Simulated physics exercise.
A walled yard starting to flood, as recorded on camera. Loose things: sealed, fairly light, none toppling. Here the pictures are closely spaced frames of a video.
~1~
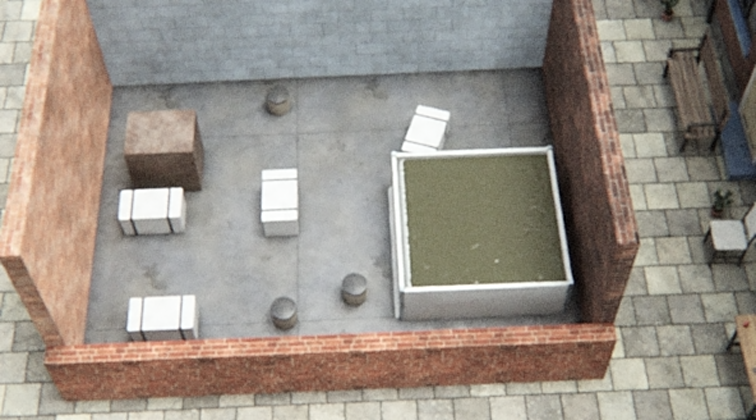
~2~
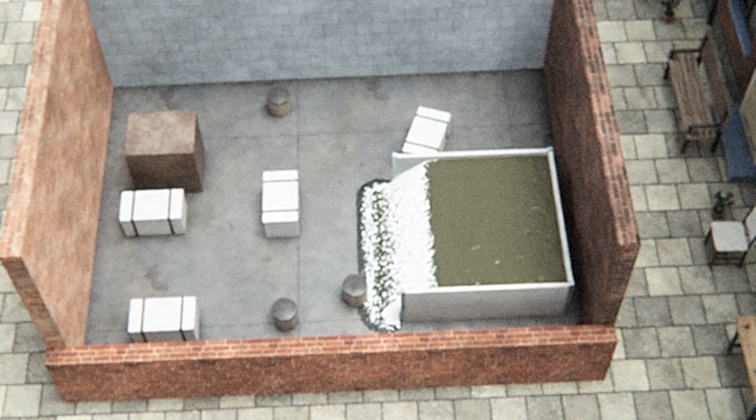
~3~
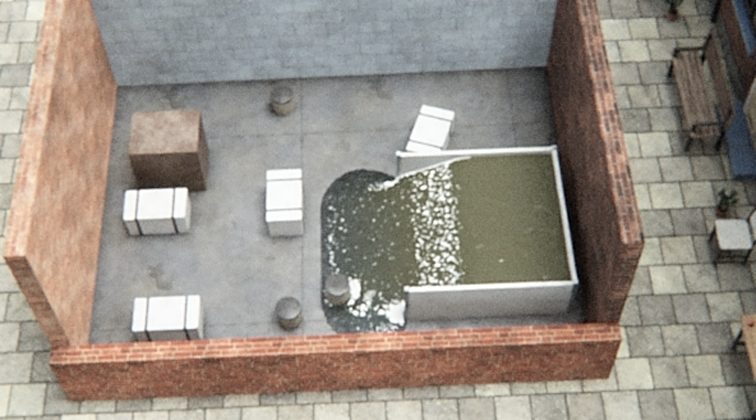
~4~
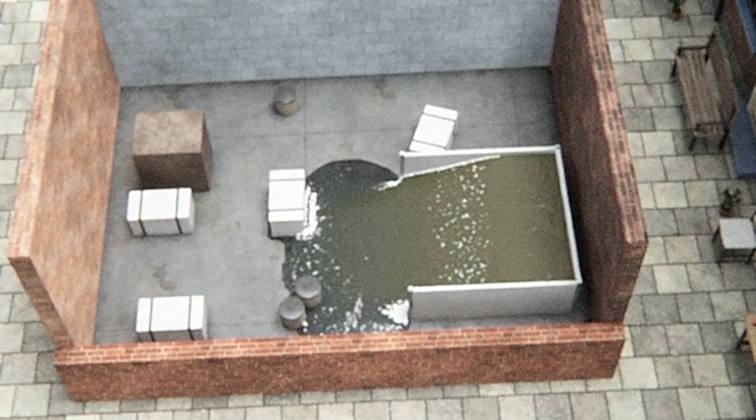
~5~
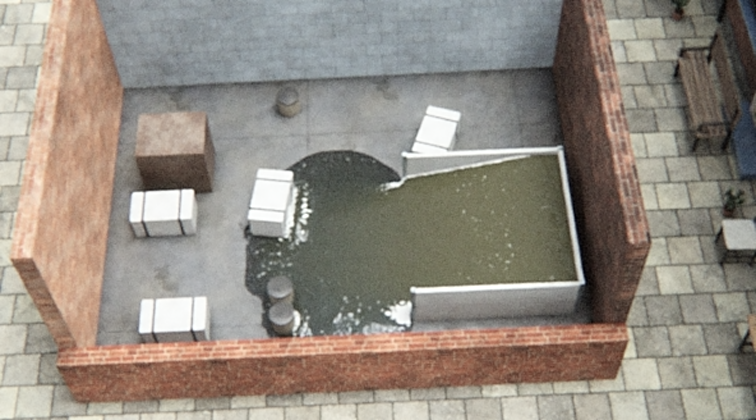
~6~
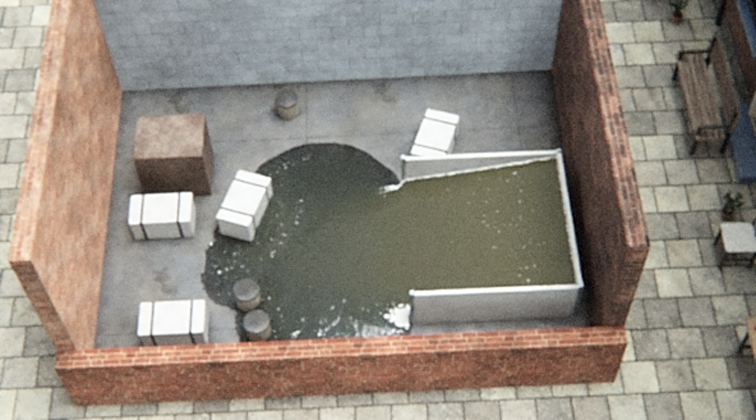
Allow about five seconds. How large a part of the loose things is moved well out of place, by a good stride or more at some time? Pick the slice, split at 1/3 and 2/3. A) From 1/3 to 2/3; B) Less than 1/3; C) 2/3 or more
The answer is C.
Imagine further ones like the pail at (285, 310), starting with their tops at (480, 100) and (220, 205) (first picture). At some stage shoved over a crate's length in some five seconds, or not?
As listed: No, moved that far.
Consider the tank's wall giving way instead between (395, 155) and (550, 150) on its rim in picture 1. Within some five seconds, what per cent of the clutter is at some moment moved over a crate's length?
Near 60 in a hundred.
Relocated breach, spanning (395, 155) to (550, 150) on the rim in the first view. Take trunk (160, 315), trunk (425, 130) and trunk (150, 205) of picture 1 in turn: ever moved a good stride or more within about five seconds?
First stays short of it, second covers that distance, third covers that distance.
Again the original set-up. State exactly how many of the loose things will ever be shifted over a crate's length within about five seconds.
5.
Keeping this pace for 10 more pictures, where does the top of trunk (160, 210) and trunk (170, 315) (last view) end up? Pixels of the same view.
Close to (130, 190) and (118, 314).
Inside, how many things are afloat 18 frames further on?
Count: 5.
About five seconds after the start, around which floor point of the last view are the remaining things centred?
In the last view, somewhere about (275, 202).
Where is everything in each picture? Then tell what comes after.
The first frame shows a pail at (355, 284) rests on the ground; a trunk at (280, 195), on the bottom; 0 of 7 have shifted.
The second frame shows a pail at (355, 285), on the bottom; a trunk at (281, 196), on the bottom; 0 of 7 have shifted.
The third frame shows a pail at (338, 284) rests on the ground, close to its start; a trunk at (284, 195), on the bottom; 1 of 7 have shifted.
The fourth frame shows a pail at (308, 286), on the bottom, a stride from its start; a trunk at (287, 195), on the bottom; 1 of 7 have shifted.
The fifth frame shows a pail at (280, 287), on the bottom, a stride from its start; a trunk at (271, 195) rests on the ground, close to its start; 3 of 7 have shifted.
The sixth frame shows a pail at (246, 290), on the bottom, a stride from its start; a trunk at (244, 198), on the bottom, a stride from its start; 3 of 7 have shifted.
A moment on, 3 of 7 are well off their spots; 2 afloat.
Next, 4 of 7 are well off their spots; 5 afloat.
Later, 4 of 7 are well off their spots; 5 afloat.
In the end, 5 of 7 are well off their spots, and 5 have been at some point; 6 afloat.
